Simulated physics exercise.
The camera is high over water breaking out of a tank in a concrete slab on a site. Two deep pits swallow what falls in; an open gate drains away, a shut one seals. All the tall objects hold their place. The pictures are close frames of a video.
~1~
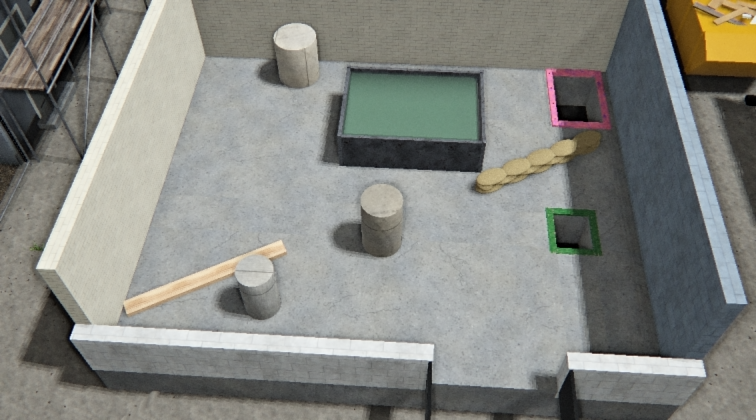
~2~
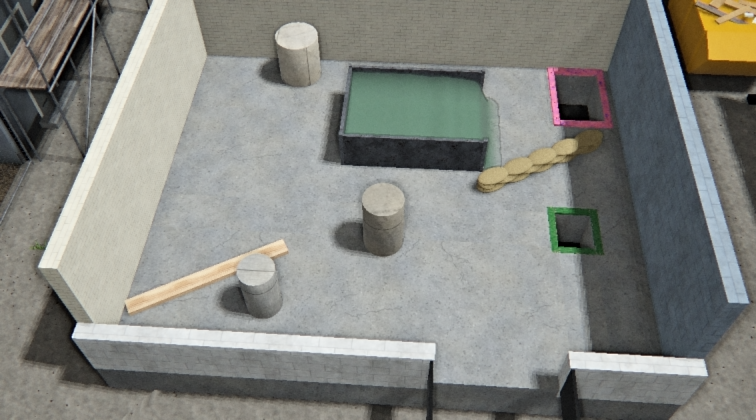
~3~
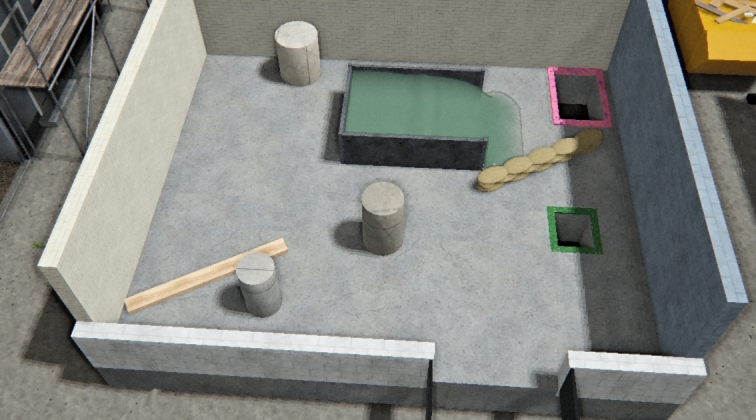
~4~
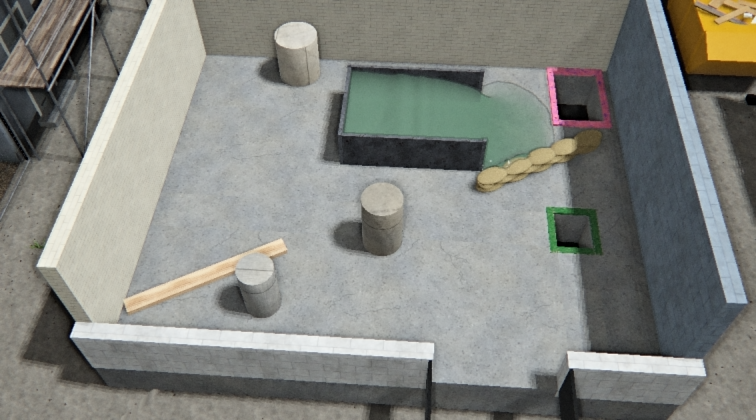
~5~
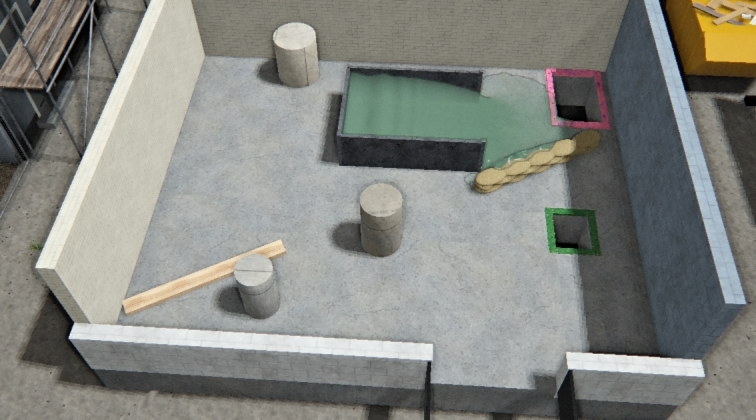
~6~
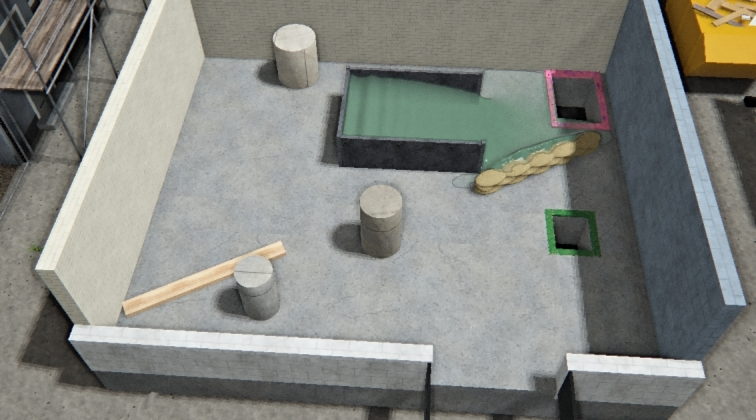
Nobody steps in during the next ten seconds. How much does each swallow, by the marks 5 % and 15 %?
The gate takes less than 5 %; the pink pit takes more than 15 %; the green pit takes less than 5 %.
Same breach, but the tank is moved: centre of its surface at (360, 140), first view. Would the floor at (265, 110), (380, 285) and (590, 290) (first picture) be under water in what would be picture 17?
In that order: Clear, not flooded, flooded.
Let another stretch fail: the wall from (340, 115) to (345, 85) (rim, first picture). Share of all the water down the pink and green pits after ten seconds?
Parts in a hundred: Pink 0, green 0.
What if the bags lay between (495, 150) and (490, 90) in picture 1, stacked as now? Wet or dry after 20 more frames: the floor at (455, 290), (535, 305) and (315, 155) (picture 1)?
One after the other: Free of water, awash, clear.
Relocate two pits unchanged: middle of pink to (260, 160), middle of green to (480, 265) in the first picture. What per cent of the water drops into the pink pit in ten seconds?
Parts in a hundred: Pink 6.
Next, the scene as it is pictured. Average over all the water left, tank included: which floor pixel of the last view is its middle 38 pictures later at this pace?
I would point to (456, 144).
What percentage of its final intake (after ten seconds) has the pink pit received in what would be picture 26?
Roughly 75 per cent.
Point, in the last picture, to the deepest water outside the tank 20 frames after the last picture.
Close to (543, 74).
A moment on, water covers 15 % of the floor; the gate 0 %, the pink pit 9 %, the green pit 0 %.
Next, water covers 20 % of the floor; the gate 0 %, the pink pit 25 %, the green pit 0 %.
Then, water covers 25 % of the floor; the gate 0 %, the pink pit 42 %, the green pit 1 %.
Later, water covers 30 % of the floor; the gate 0 %, the pink pit 54 %, the green pit 3 %.
In the end, water covers 40 % of the floor; the gate 0 %, the pink pit 58 %, the green pit 3 %.
